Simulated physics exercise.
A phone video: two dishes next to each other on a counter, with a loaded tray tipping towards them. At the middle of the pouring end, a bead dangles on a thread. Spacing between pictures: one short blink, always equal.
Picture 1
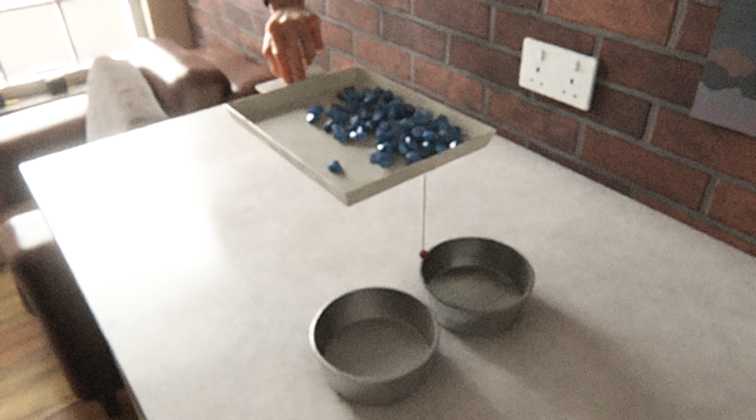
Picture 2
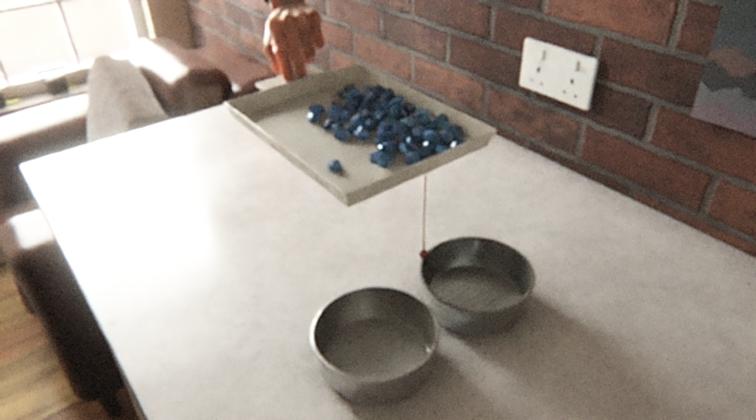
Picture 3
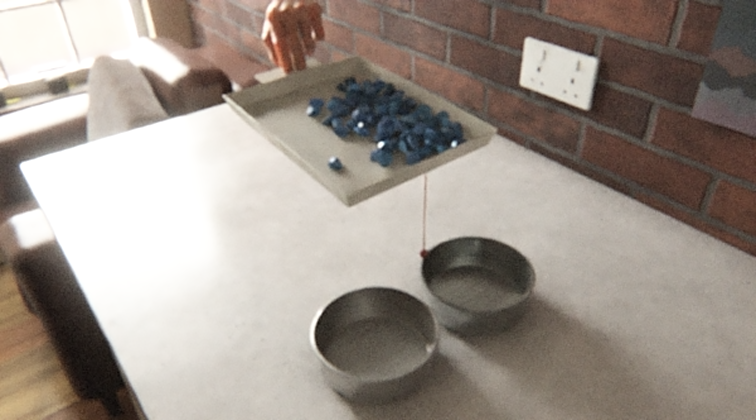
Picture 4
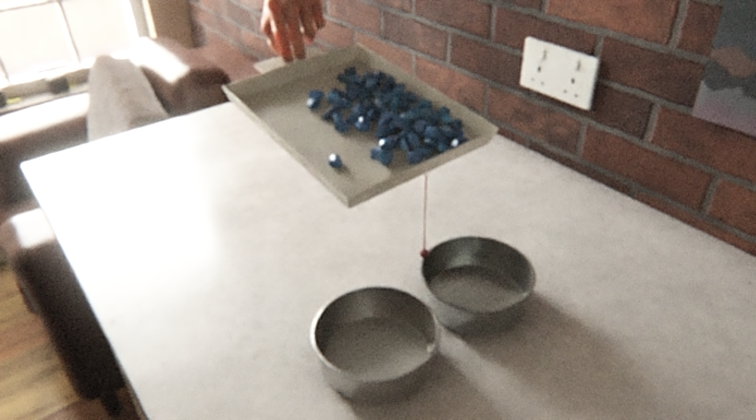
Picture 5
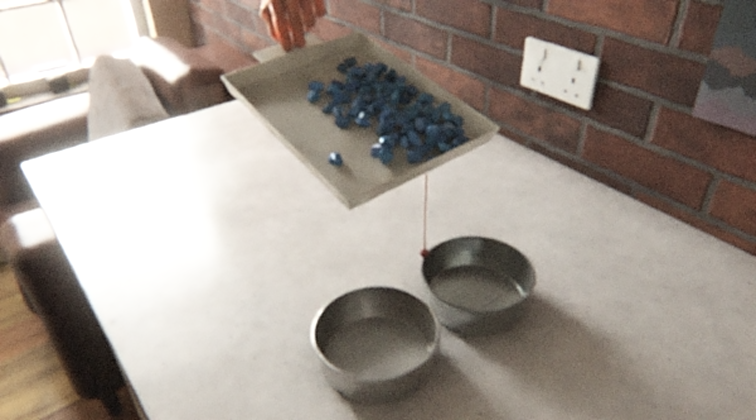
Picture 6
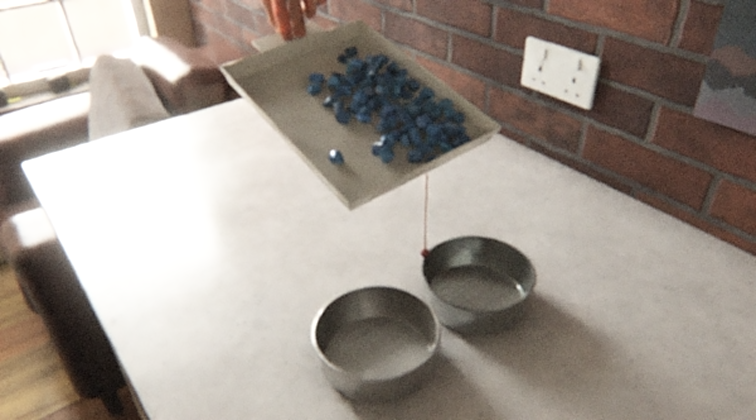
In the video, a hand at the far side of a pale tray of blue stones gradually raises that side, steepening the tray's slant above two round metal dishes, while the stones barely shift and a red bead hangs below.
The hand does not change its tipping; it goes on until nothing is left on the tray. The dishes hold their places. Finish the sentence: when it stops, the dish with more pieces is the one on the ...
Left.
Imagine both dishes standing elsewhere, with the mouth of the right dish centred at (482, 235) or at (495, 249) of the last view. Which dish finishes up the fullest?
Try 1: The left-side dish; try 2: The left-side dish.
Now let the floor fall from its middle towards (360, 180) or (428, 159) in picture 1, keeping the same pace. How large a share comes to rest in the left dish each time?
You'd get 70 per cent the first time and 0 per cent the second time.
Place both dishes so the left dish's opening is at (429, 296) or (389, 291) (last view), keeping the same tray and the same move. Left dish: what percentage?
80 %, then 60 %.
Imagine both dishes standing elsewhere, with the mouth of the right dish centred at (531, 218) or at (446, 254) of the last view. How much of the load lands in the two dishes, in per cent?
About 30 per cent, then about 50 per cent.
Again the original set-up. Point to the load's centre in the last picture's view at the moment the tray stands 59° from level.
The load is centred about (407, 148).
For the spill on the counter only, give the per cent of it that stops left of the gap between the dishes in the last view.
It works out at some 30 percent.
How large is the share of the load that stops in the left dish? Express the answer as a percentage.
My estimate is about 50 in a hundred.
Just after the last frame, tray tipped steeply; almost all on the tray; just a few in the air.
A moment on, tray tipped right over; roughly a quarter on the tray; roughly a quarter in the left dish; about a tenth in the right dish; about a tenth outside both; roughly a quarter in the air.
Further on, tray tipped past a quarter turn; roughly half in the left dish; roughly a quarter in the right dish; roughly a quarter outside both.
When it is over, tray tipped past a quarter turn; roughly half in the left dish; roughly a quarter in the right dish; roughly a quarter outside both.
